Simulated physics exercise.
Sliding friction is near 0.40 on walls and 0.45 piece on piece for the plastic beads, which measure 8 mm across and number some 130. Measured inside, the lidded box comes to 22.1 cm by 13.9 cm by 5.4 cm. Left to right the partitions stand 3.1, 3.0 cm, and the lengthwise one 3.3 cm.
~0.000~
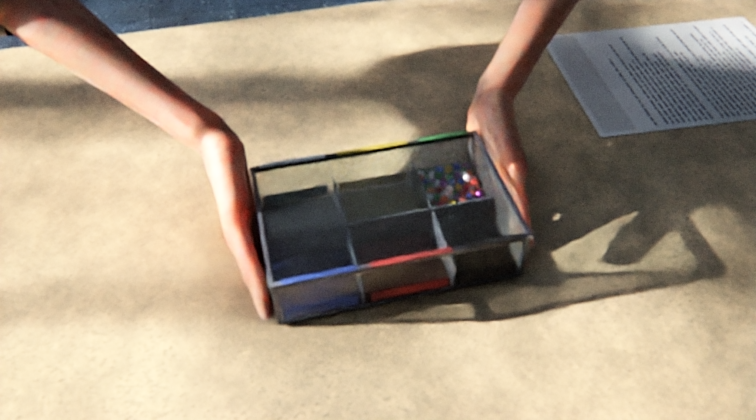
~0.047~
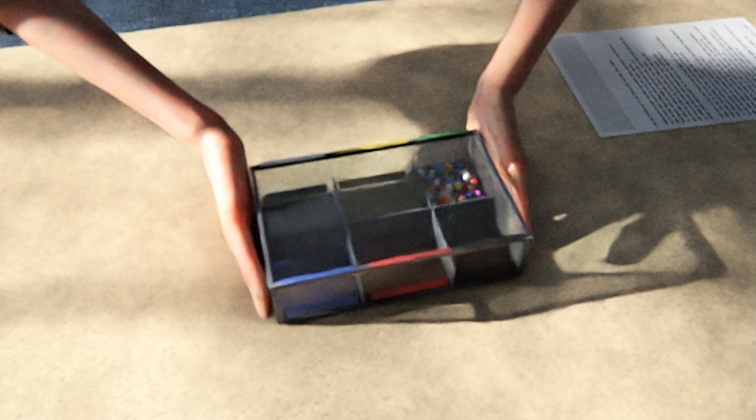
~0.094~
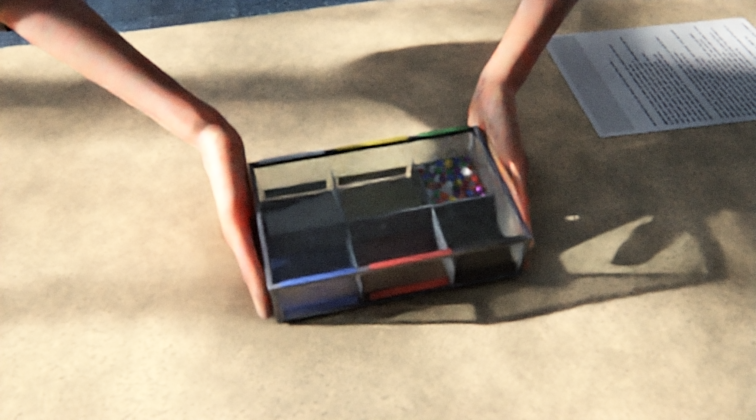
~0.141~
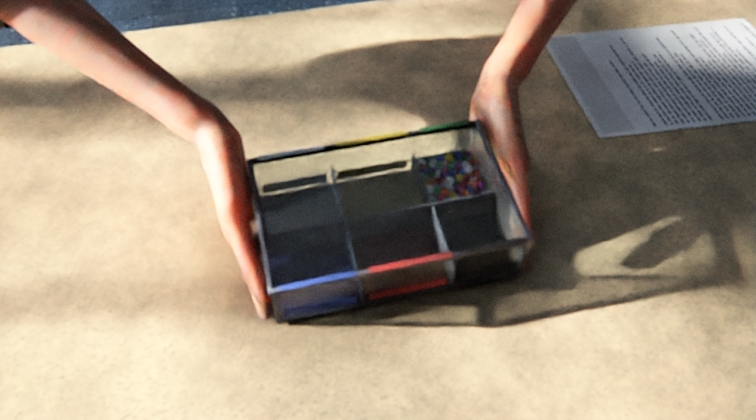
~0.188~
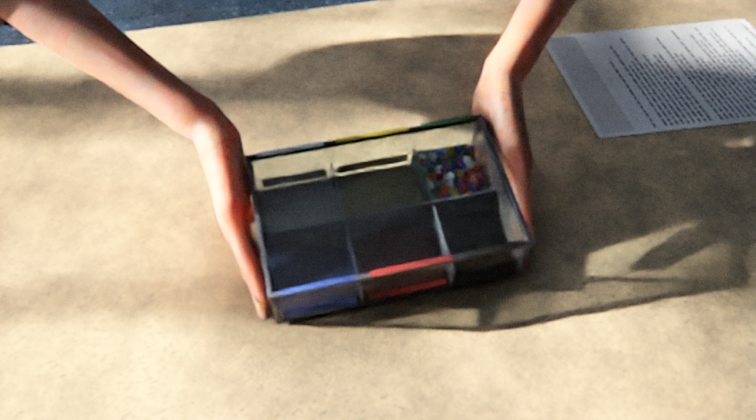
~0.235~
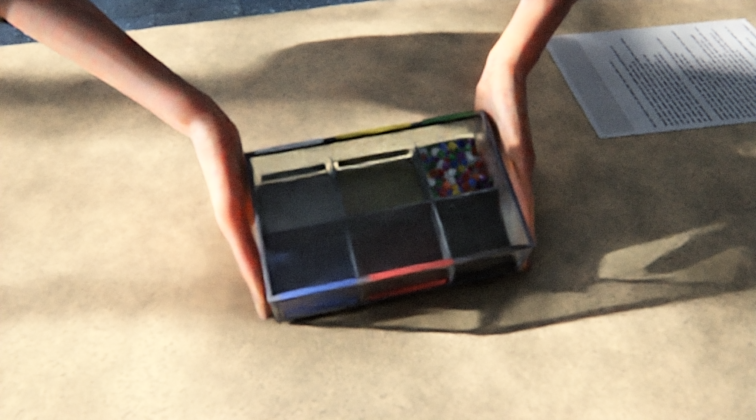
Two hands tilting a clear divided box on a sunlit table, its far side rising slightly, with colourful beads in one compartment.
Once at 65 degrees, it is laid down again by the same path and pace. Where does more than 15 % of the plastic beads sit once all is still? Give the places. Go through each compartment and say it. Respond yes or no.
Red compartment: No; blue compartment: No; green compartment: Yes; yellow compartment: No; white compartment: No; black compartment: No.
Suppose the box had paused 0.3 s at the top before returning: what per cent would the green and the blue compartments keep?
Green keeps 90% and blue keeps 0%.
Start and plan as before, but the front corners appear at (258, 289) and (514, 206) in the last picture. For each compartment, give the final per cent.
Each compartment ends with, in per cent, red 5, blue 0, green 85, yellow 10, white 0 and black 0.
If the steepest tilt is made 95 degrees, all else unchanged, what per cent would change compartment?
75 percent.
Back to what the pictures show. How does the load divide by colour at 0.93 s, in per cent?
Red = 0, blue = 0, green = 95, yellow = 0, white = 0, black = 5 (per cent).
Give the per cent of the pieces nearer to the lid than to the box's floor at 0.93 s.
Roughly 20 percent of the pieces.
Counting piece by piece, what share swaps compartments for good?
10 percent.
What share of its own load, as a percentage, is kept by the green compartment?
Share retained: Some 90 per cent.
After 0.93 s, tilt 64 degrees; green 95 %, black 5 %.
After 1.39 s, tilt 27 degrees; red 5 %, green 90 %, black 10 %.
Then, at 1.92 s, tilt 0 degrees; red 5 %, green 90 %, black 10 %.
At rest (2.2 s), red 5 %, blue 0 %, green 90 %, yellow 0 %, white 0 %, black 10 %.
